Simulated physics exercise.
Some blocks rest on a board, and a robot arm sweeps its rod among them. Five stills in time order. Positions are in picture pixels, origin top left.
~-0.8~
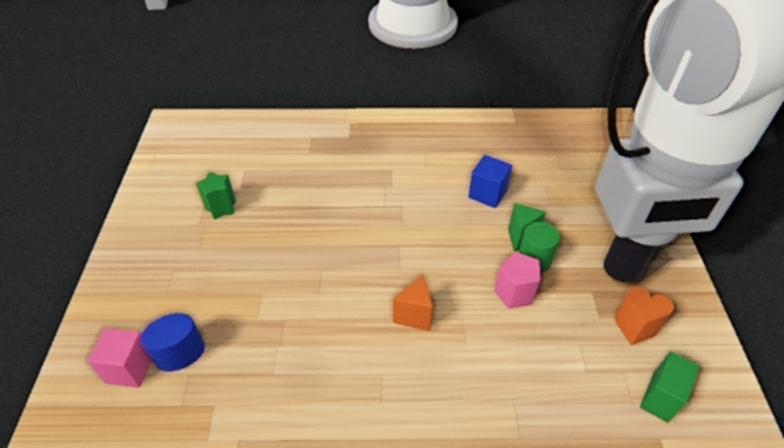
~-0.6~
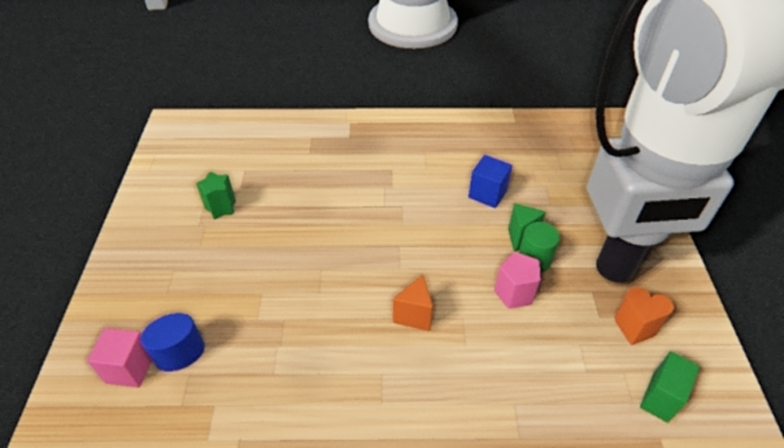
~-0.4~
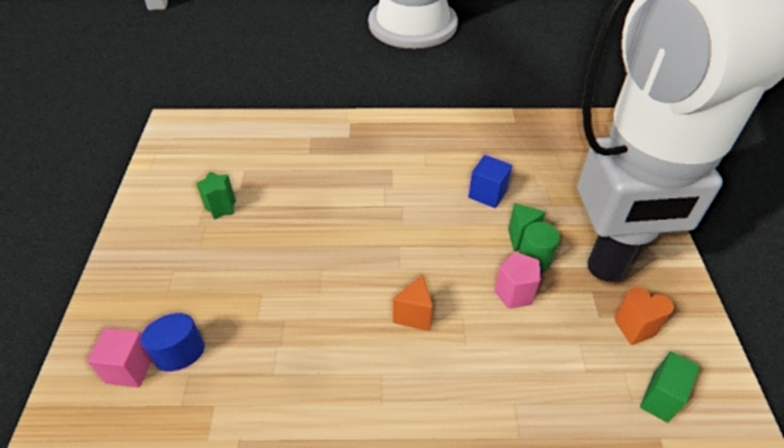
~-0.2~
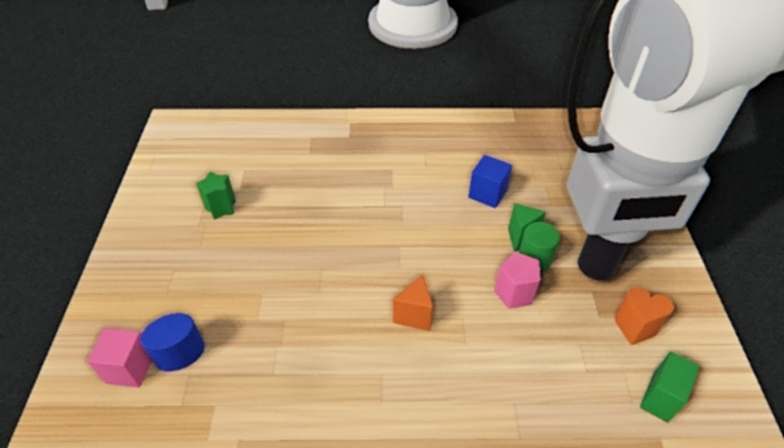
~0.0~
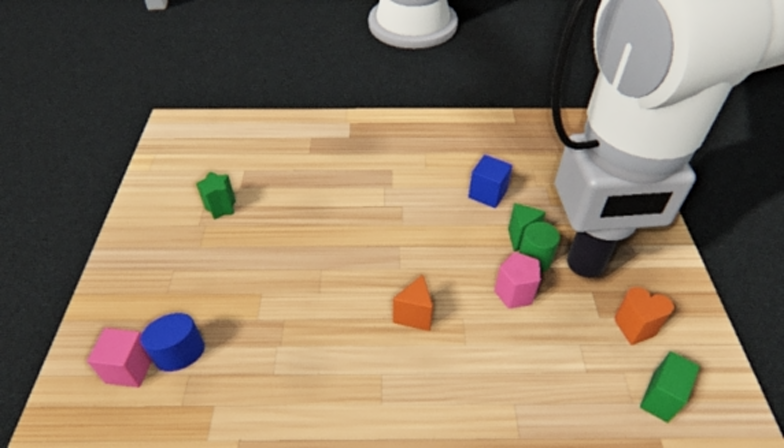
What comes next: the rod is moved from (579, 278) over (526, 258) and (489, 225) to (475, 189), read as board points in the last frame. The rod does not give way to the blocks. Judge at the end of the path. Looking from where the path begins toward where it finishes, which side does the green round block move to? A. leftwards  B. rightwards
(A)
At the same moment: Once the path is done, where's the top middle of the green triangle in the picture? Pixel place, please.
It sits at (512, 177).
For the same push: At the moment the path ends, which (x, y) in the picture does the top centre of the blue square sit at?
Its top middle will sit at (495, 146).
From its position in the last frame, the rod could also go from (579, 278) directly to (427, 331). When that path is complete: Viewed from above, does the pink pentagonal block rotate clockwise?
In short: Yes.
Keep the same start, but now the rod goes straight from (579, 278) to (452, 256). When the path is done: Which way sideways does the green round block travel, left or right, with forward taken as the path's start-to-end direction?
The green round block is shifted sideways to the right, facing along the path from start to end.
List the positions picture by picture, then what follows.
In the first frame, tip of the rod at (622, 268), middles of tops, blue square at (493, 168), pink pentagonal block at (522, 268), green triangle at (527, 213), green round block at (542, 234).
In the second frame, rod at (614, 268), nothing pushed.
In the third frame, rod at (606, 268), nothing pushed.
In the fourth frame, rod at (596, 266), nothing pushed.
In the fifth frame, rod at (585, 263), blue square at (493, 168), pink pentagonal block at (522, 268), green triangle at (527, 213), green round block at (542, 234).
On the path given first. One third of the way, rod at (529, 242); green triangle at (510, 200), turned 65° clockwise; green round block at (500, 217).
Two thirds of the way, rod at (492, 210); blue square at (491, 164); green triangle at (508, 184), turned 70° clockwise; green round block at (460, 196).
At the end, rod at (477, 174); blue square at (495, 146); pink pentagonal block unmoved; green triangle at (512, 177), turned 105° clockwise; green round block at (454, 191).
